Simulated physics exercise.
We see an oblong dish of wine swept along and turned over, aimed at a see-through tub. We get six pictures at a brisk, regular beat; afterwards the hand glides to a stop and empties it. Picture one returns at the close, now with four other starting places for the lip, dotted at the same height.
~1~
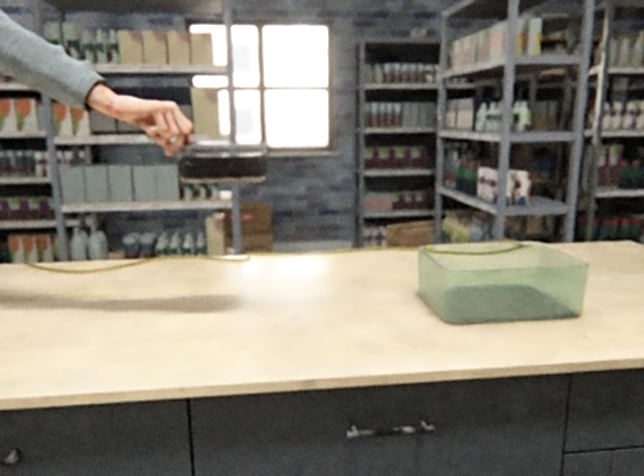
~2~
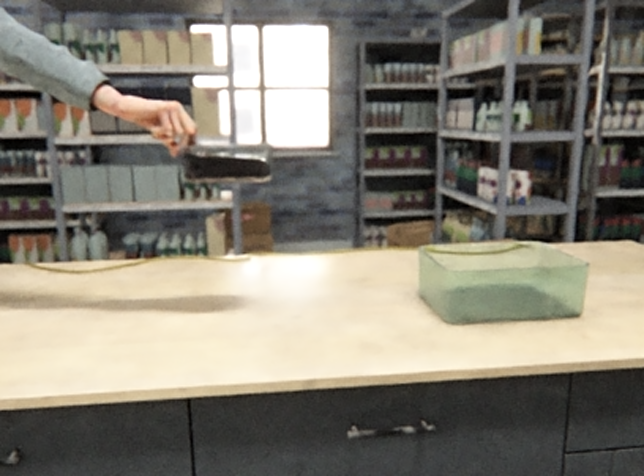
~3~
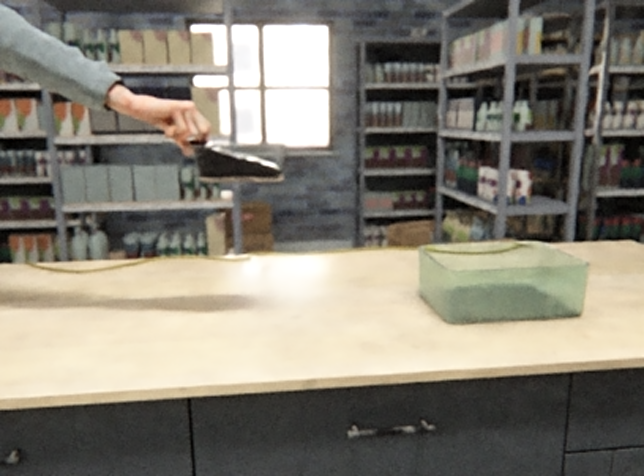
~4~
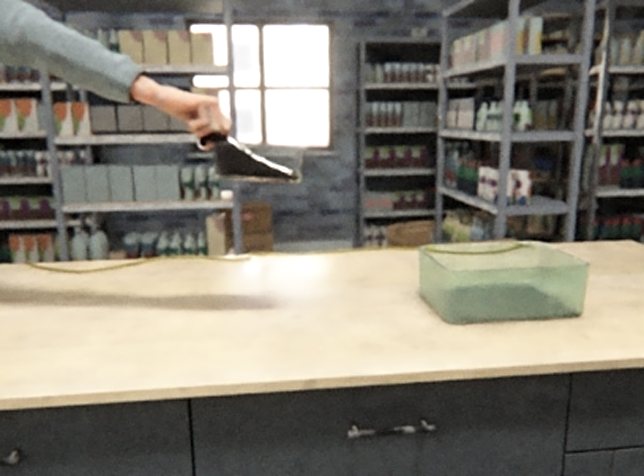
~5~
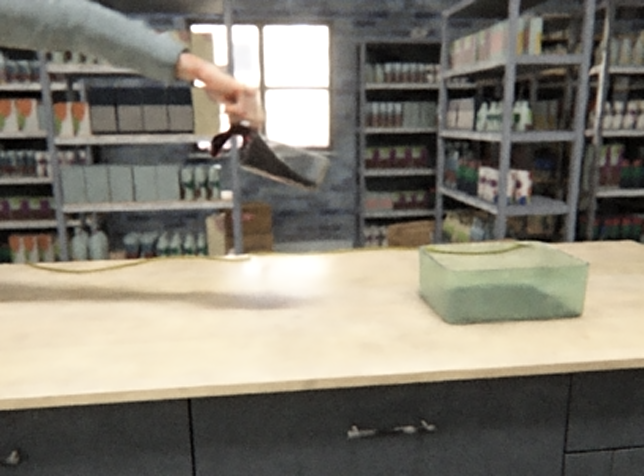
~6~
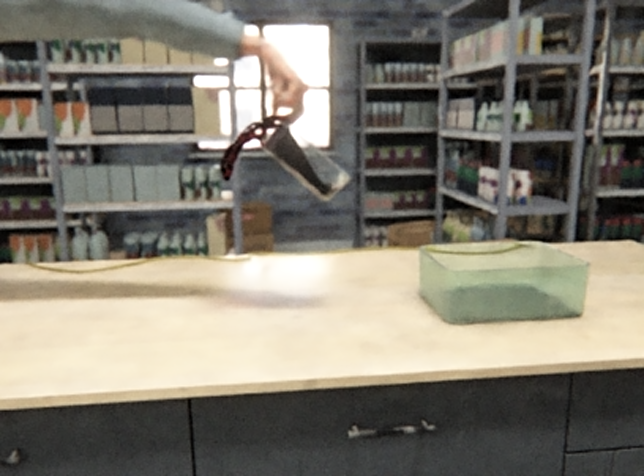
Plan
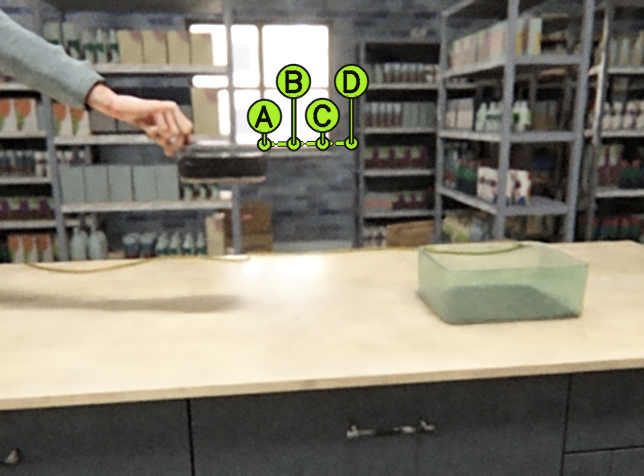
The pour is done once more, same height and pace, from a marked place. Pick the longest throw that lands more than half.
Dot B just does it.
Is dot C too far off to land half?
No, not at all.
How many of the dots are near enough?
Three of the four.
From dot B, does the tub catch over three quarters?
No, it does not.
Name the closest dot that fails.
It is A.
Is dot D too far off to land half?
No.
On the marked copy, A at (264, 144); B at (293, 143); C at (322, 143); D at (351, 143).
For dot A, about 21 % lands in the tub, 74 % falls short and 5 % goes beside or beyond.
For dot B, about 63 % lands in the tub, 29 % falls short and 8 % goes beside or beyond.
For dot C, about 67 % lands in the tub, 23 % falls short and 10 % goes beside or beyond.
For dot D, about 67 % lands in the tub, 17 % falls short and 16 % goes beside or beyond.
